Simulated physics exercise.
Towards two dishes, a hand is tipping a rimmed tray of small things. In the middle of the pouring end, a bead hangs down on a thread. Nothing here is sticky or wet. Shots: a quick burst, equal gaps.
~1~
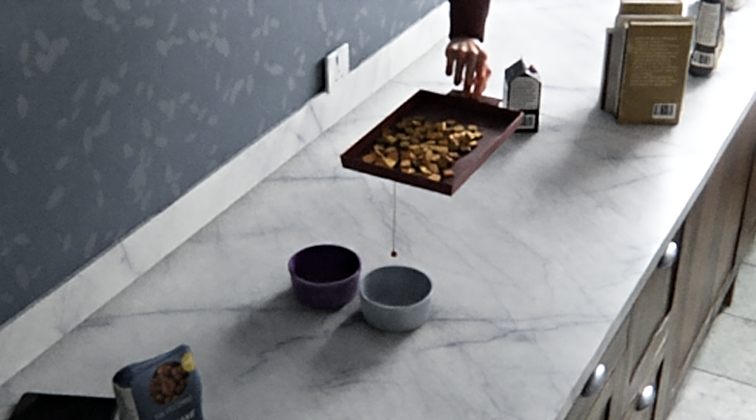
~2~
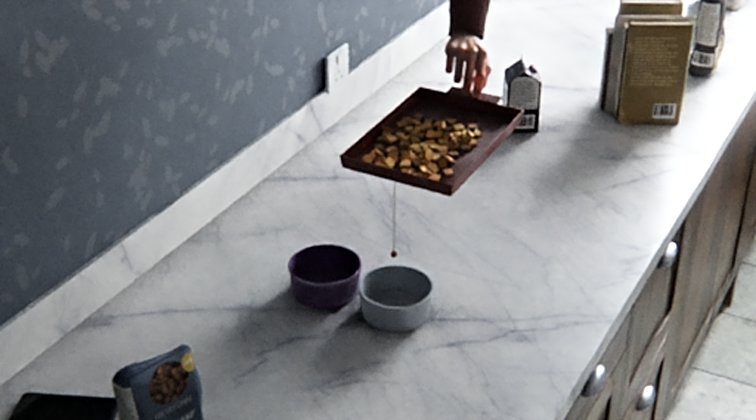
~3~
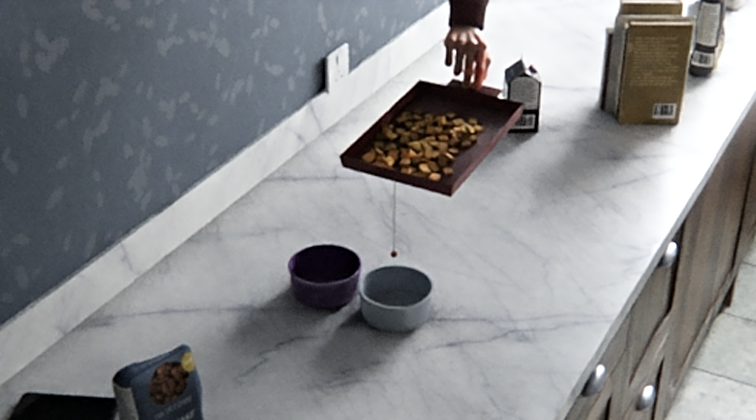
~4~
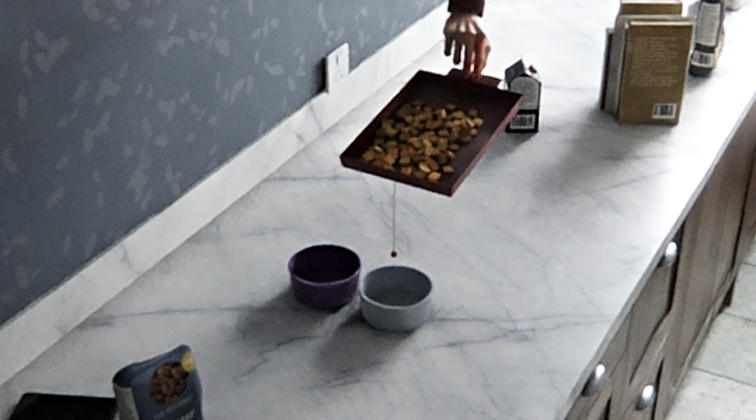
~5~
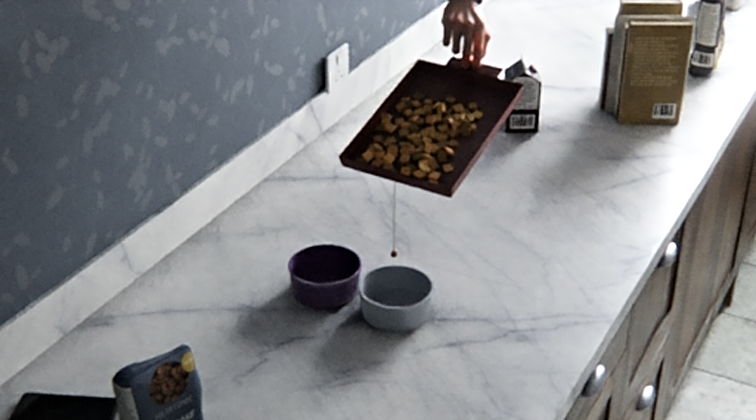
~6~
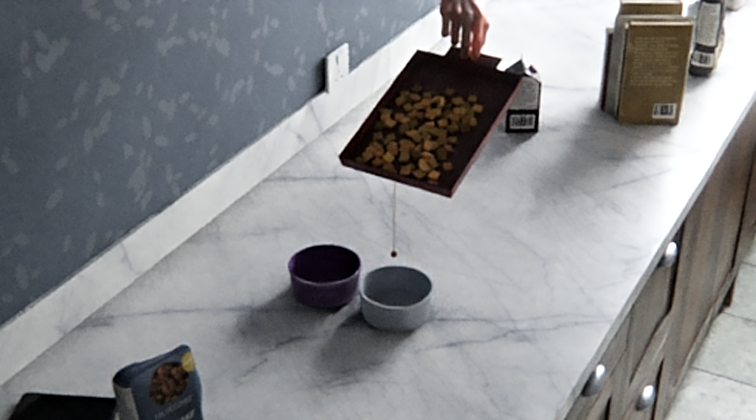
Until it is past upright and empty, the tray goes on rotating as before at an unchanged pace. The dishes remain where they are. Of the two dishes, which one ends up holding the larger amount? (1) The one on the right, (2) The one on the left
1, the one on the right.
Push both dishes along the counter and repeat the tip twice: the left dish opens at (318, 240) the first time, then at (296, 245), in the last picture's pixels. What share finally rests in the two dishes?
10 and 40 in a hundred, in turn.
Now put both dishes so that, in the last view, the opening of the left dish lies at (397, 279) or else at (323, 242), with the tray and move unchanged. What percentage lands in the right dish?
Trial 1 near 10 percent, trial 2 near 20 percent.
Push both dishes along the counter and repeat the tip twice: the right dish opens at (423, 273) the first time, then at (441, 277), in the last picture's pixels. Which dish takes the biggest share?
Results - the dish on the right side first, the dish on the right side second.
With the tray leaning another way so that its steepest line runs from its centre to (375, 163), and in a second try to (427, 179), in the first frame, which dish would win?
First the left dish, then the right-hand dish.
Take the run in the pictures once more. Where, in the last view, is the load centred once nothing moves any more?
Somewhere close to (389, 307) in the last picture.
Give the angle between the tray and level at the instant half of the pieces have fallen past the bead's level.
It's turned some 110 degrees by then.
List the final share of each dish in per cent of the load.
In the left dish you'd find about 20 % of the load, and in the right dish about 60 %.
Soon after the last picture, tray tipped steeply; all on the tray.
A little later, tray tipped right over; about two thirds on the tray; about a quarter in the right dish; a stray few in the left dish; a stray few outside both; a small part in the air.
Later still, tray tipped past a quarter turn; about two thirds in the right dish; a small part in the left dish; about a quarter outside both.
At rest, tray tipped past a quarter turn; about two thirds in the right dish; a small part in the left dish; about a quarter outside both.
